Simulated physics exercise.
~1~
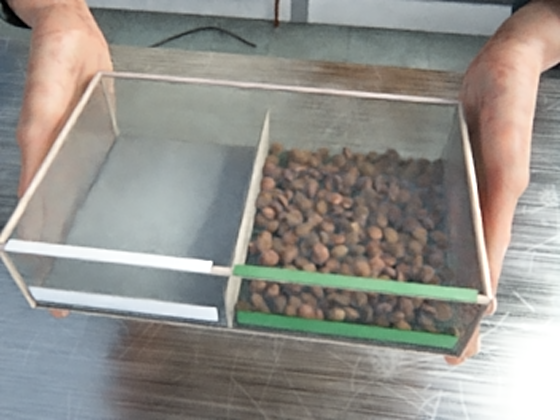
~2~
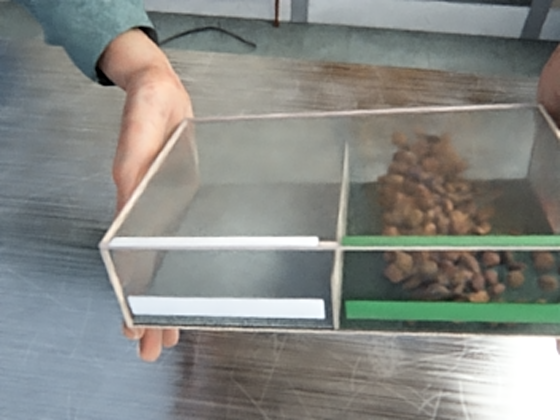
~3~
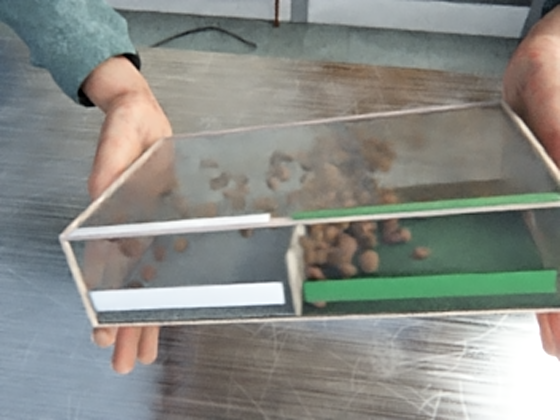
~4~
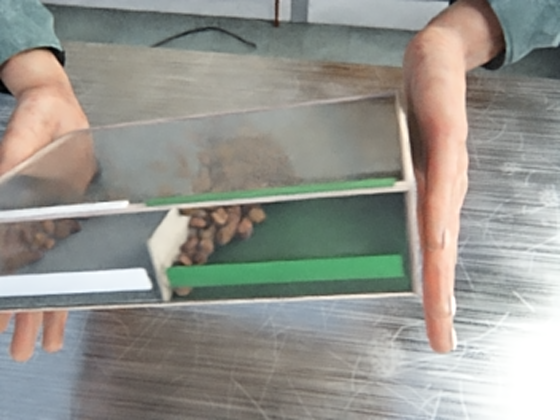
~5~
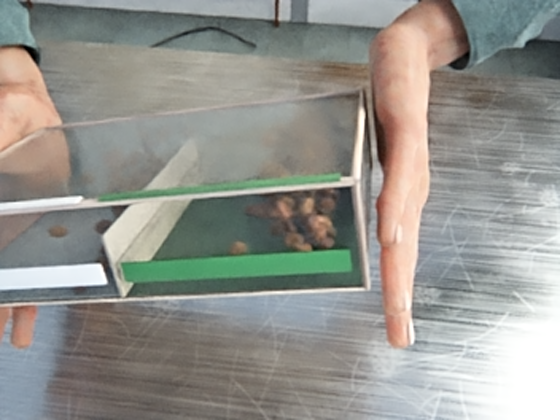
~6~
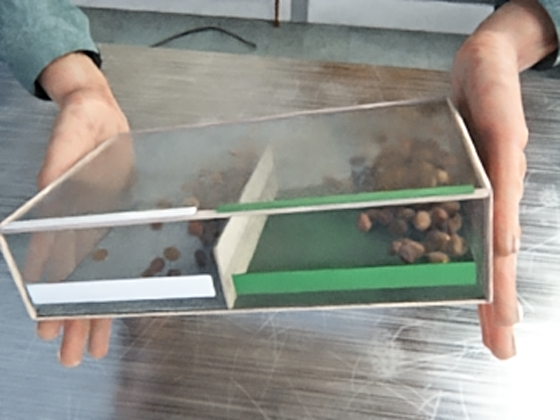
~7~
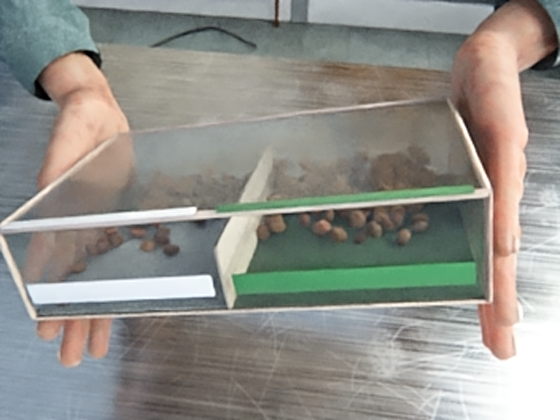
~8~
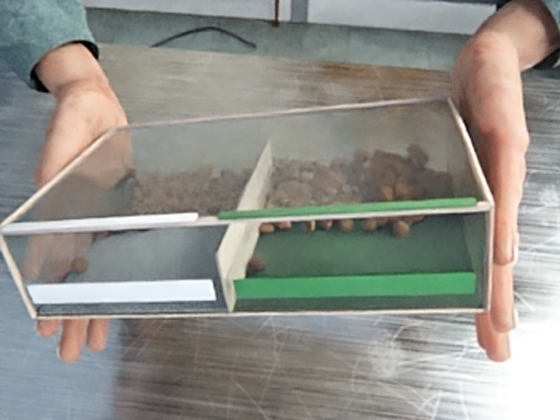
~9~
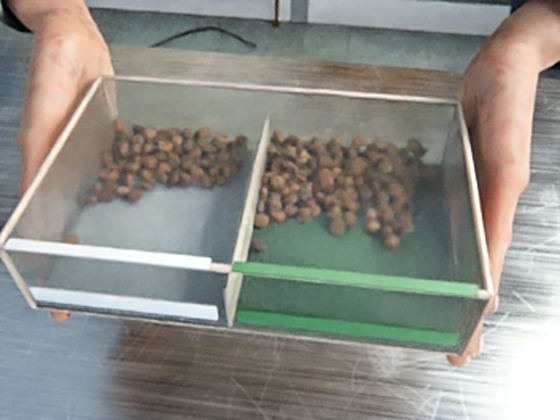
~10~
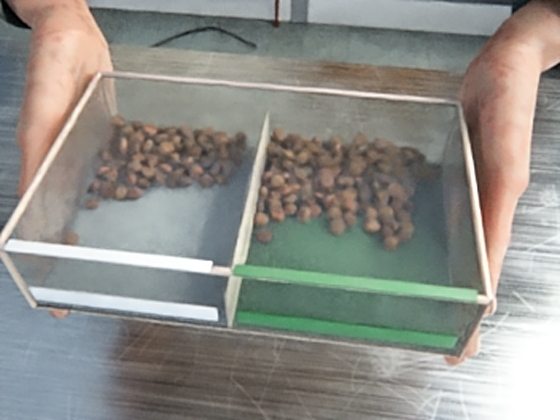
Brown kibble spreads from the green side into both sides as hands shake and tilt the box level.
